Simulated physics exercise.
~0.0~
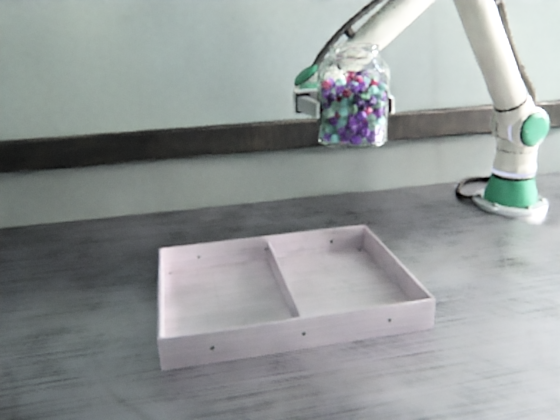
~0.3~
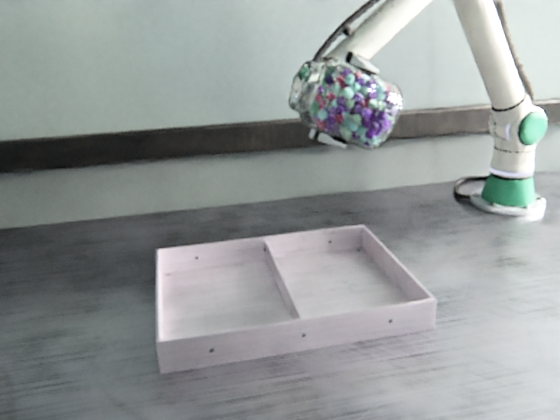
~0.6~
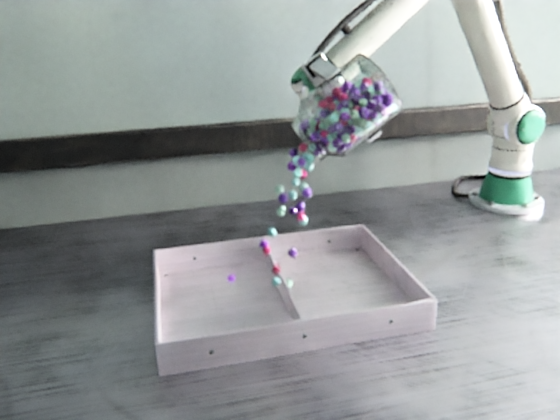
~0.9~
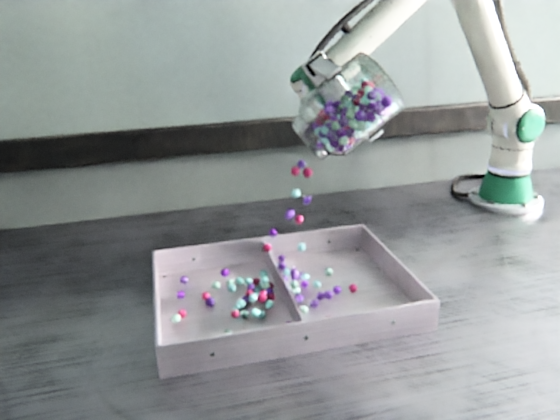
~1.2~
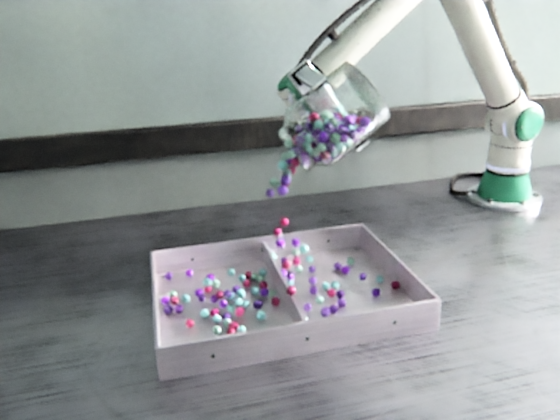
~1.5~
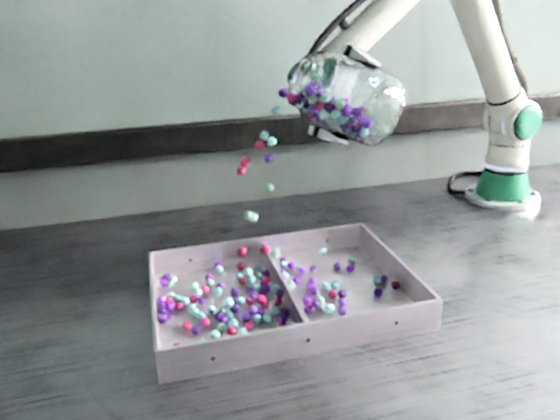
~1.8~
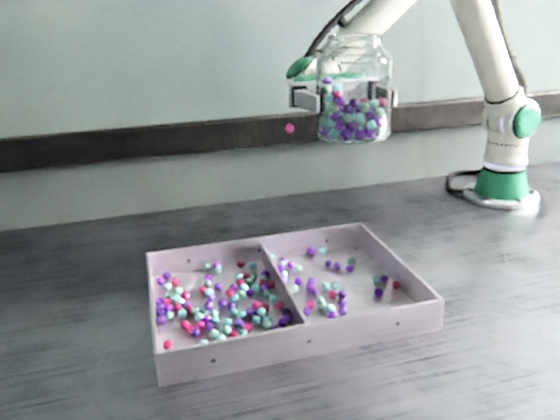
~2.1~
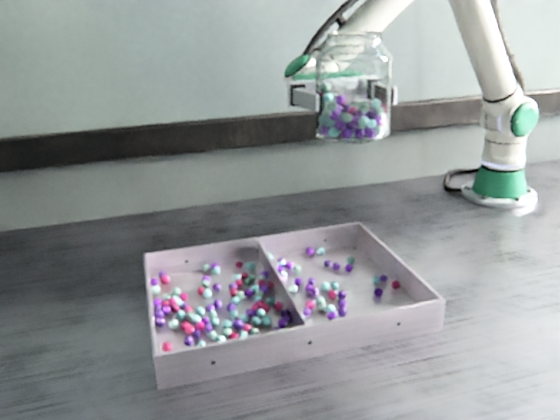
At the start, a robot arm holds a clear jar of small round sweets in purple, teal and pink upright above a pale, shallow tray divided into two parts by a cross wall. The arm tips the jar to the left until its mouth points downward, and sweets begin to fall in a stream near the divider. They scatter and gather on both sides, with more collecting in the left part. The arm then turns the jar back upright as the last few sweets drop. Finally, the jar hangs still, partly full, above the scattered sweets.
